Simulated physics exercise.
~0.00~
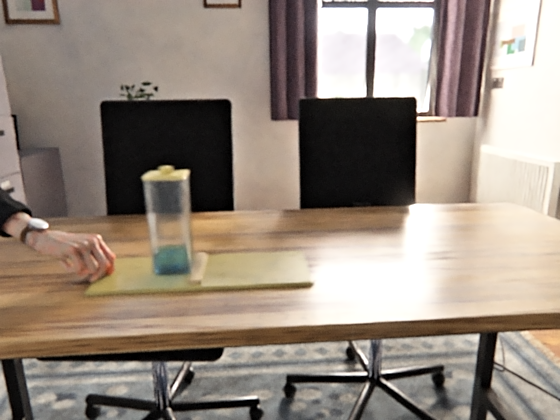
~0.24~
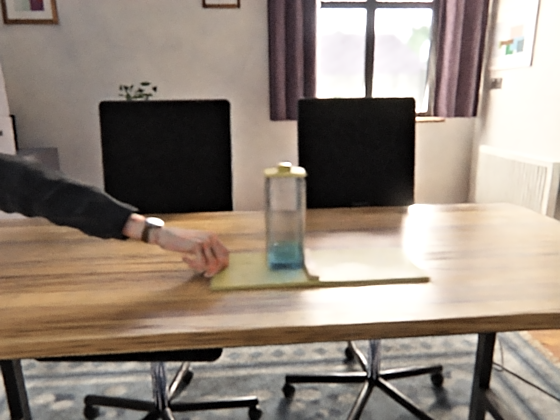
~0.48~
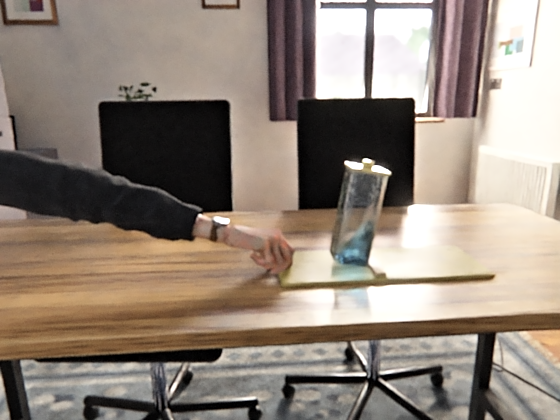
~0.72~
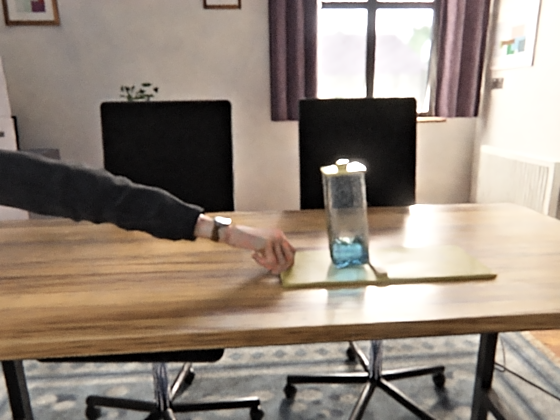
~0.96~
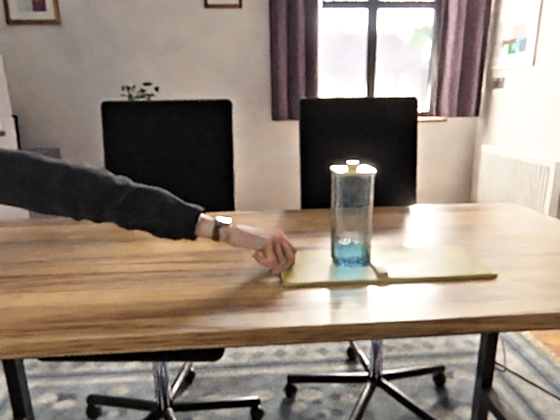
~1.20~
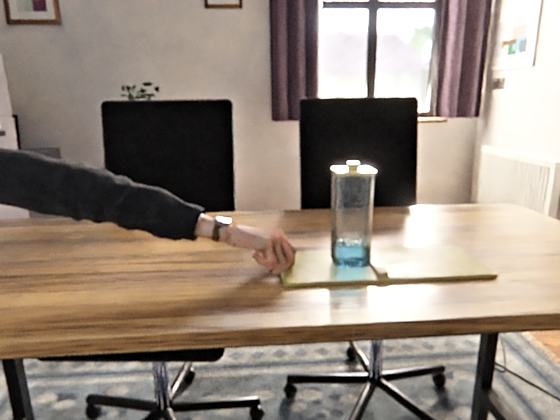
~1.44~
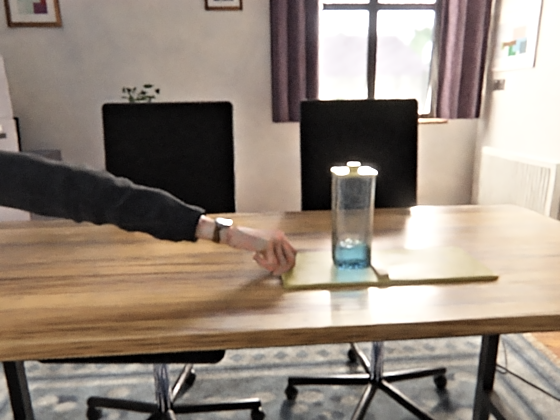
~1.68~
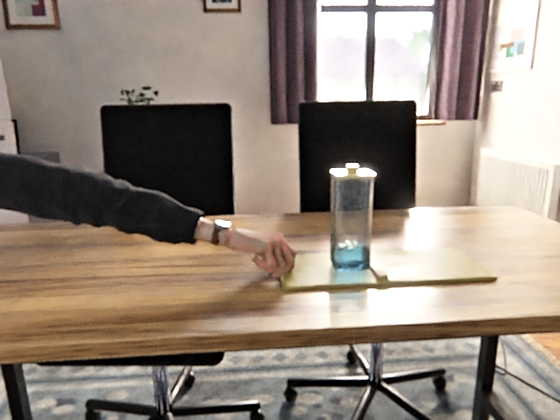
A hand sliding a board carrying a square bottle of blue water rightward along a table, stopping, the bottle tipping and settling upright.
